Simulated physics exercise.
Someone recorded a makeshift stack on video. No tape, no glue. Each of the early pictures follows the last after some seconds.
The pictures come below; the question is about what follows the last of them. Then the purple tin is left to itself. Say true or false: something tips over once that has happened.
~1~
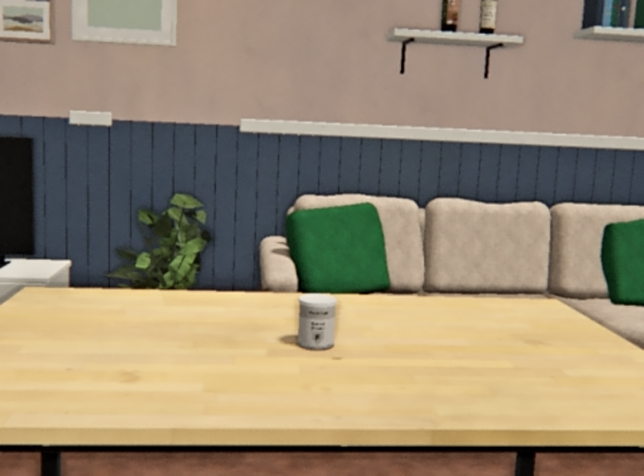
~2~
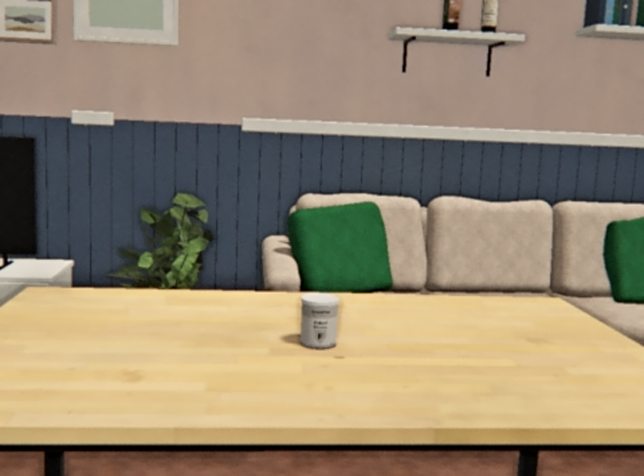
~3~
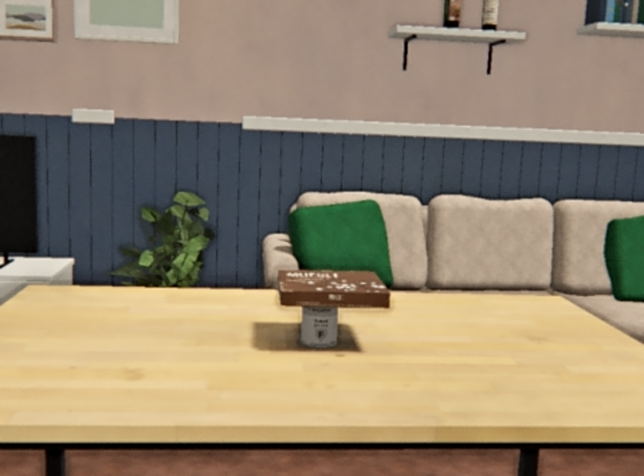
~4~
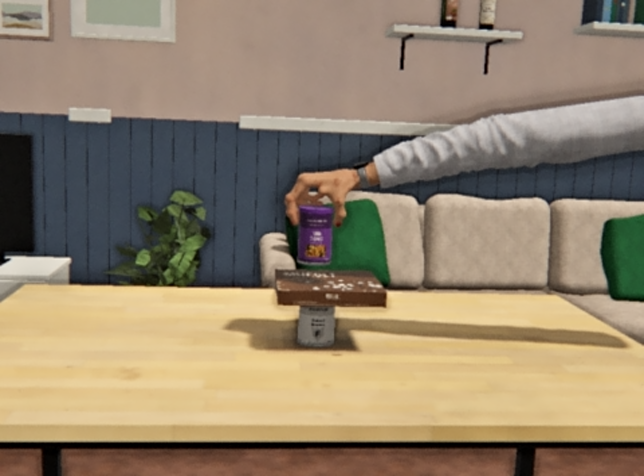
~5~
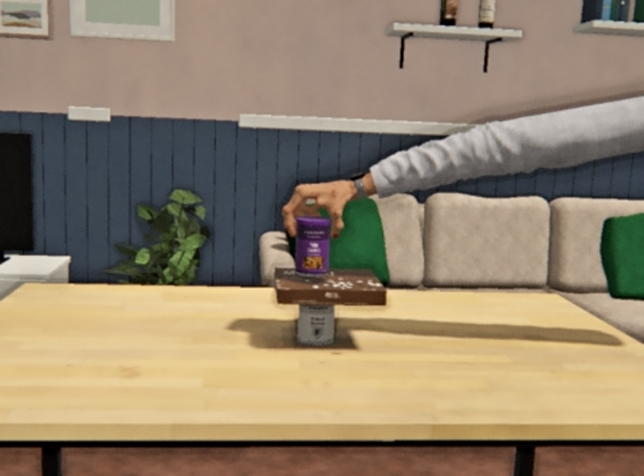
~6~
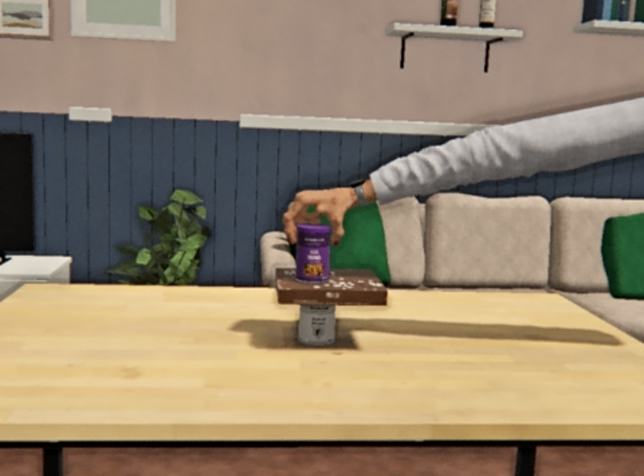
False - nothing tips over.
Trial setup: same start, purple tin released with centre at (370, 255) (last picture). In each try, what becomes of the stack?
Well, it crumbles then.
Then, 0.20 s after the last picture, nothing has stirred.
Then, 0.50 s after the last picture, purple tin resting near (313, 254).
At rest, all 3 in place. Seen from the same camera at the end, purple tin near (313, 254). The stack holds.
